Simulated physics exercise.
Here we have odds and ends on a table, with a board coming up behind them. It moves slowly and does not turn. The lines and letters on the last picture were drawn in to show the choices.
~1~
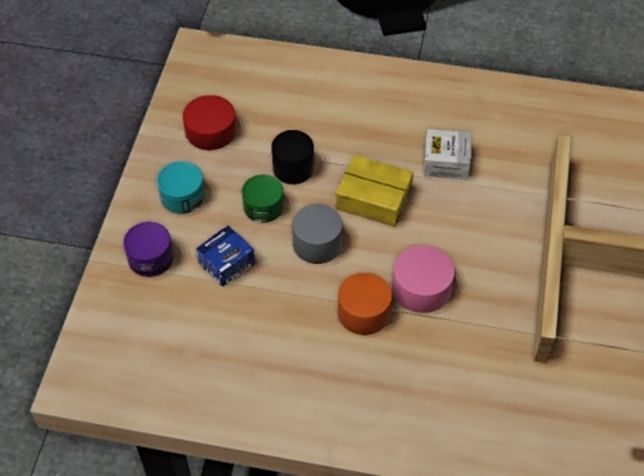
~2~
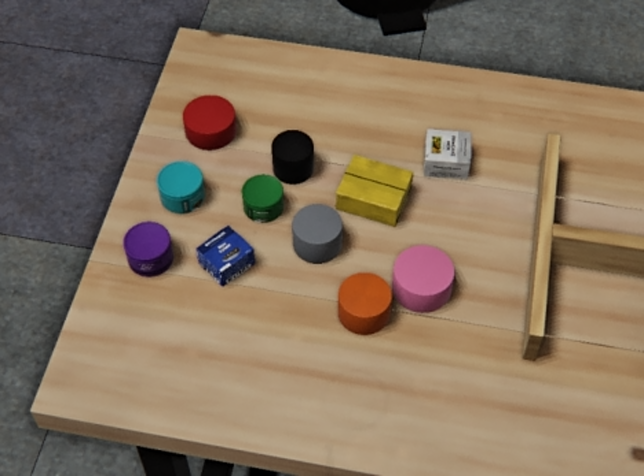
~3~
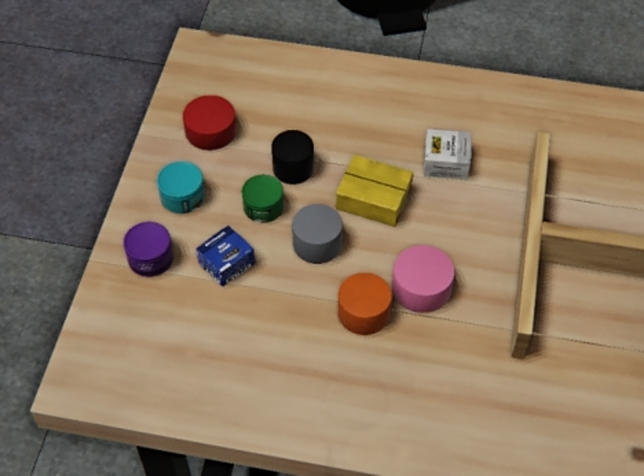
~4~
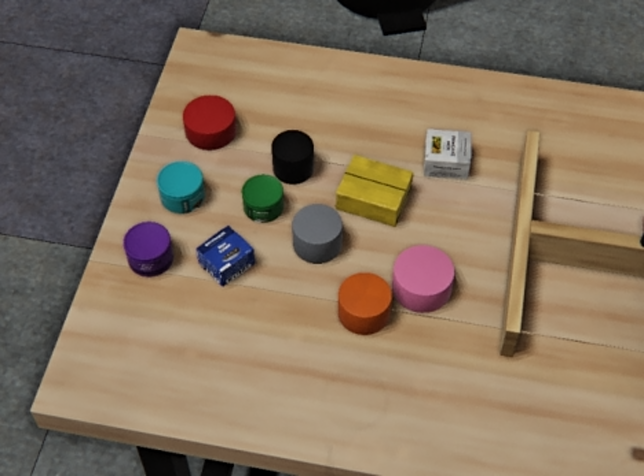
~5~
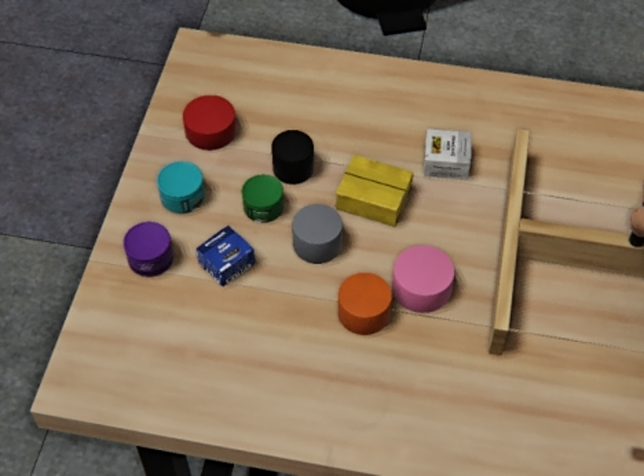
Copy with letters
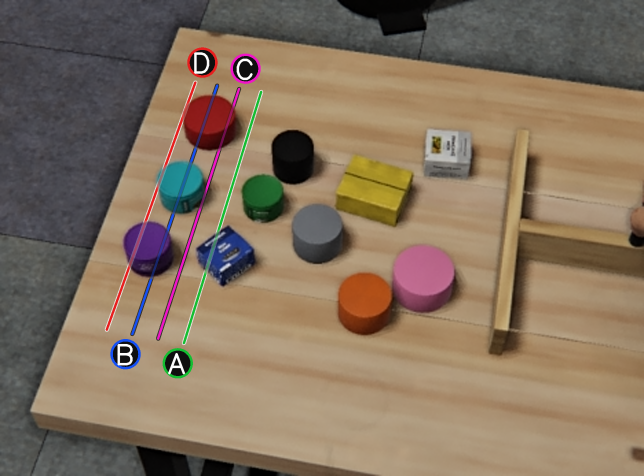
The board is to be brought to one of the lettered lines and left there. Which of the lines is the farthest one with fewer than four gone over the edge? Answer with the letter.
Stop at C.
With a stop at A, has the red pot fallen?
No.
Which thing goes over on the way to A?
It is the purple tub.
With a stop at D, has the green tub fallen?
Yes.
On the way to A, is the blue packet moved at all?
By then, yes.
On the marked copy, A at (226, 207); B at (178, 199); C at (202, 203); D at (155, 196).
With C. Early on, board (399, 205); white packet (384, 144); orange tin (337, 311).
Further on, board (288, 188); purple tub (139, 250); turquoise jar (162, 190).
At the end, board (204, 175); purple tub over the edge; black pot (136, 131); one fallen.
As for the rest, A is within the limit but short; B drops six; D drops six.
